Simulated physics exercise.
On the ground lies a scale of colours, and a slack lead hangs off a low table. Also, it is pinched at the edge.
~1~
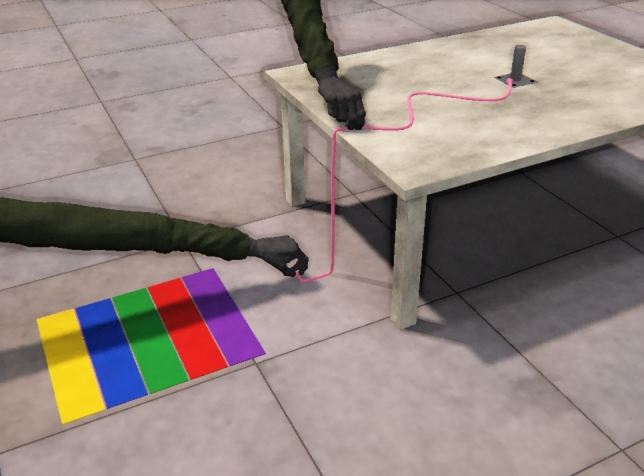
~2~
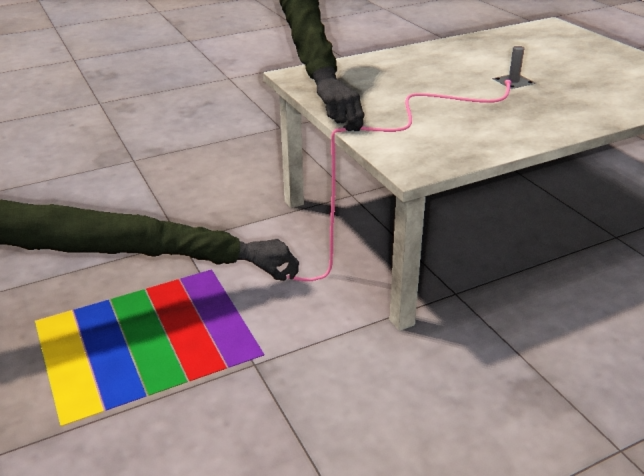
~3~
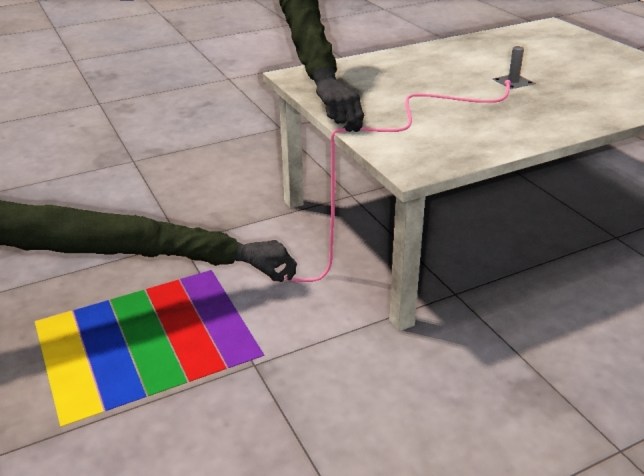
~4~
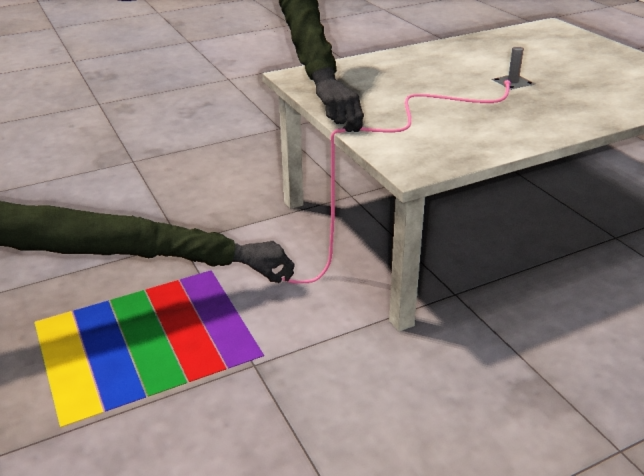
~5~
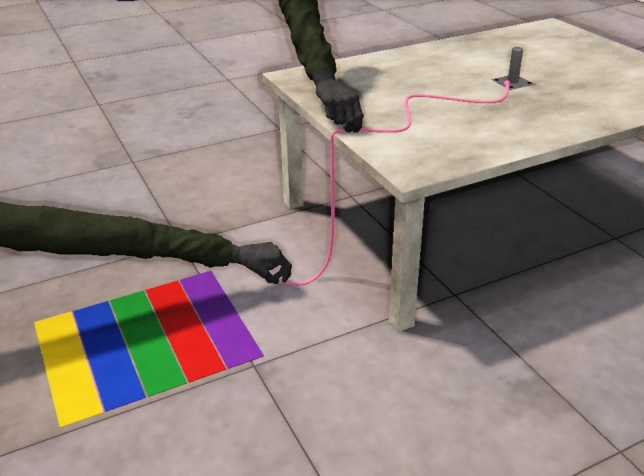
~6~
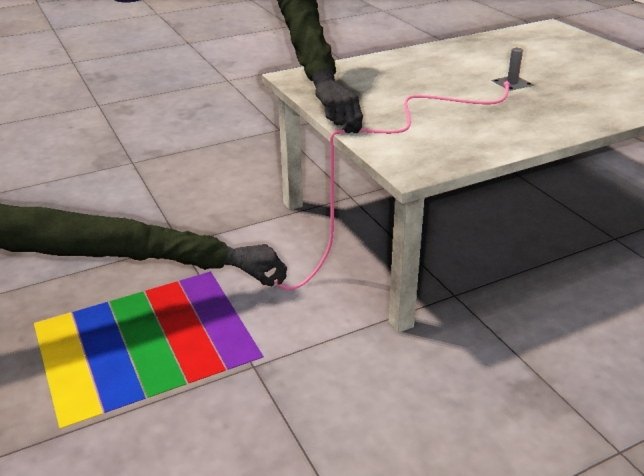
The video shows a pink cord running across a low table and down over its edge, pinched there by one gloved hand, while another hand near the floor draws its end slightly left beside a five-coloured strip.
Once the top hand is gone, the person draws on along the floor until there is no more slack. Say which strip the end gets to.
It gets to the blue strip.
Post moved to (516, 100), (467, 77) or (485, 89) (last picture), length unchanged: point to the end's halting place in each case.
Try by try, around (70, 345), (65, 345) and (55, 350).
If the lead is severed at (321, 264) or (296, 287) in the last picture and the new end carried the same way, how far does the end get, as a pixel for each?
In turn, around (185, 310) and around (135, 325).
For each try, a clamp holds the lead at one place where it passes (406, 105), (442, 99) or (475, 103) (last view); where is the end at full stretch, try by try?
Try one gives (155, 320), try two (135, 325), and try three (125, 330).
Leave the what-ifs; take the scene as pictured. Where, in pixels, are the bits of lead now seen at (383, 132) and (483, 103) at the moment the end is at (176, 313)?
At (323, 157), then (453, 96).
A little later, end near (176, 313); over red.
Next, end near (129, 327); over green.
When it is tight, end near (102, 336); over blue. It gets as far as the blue strip.
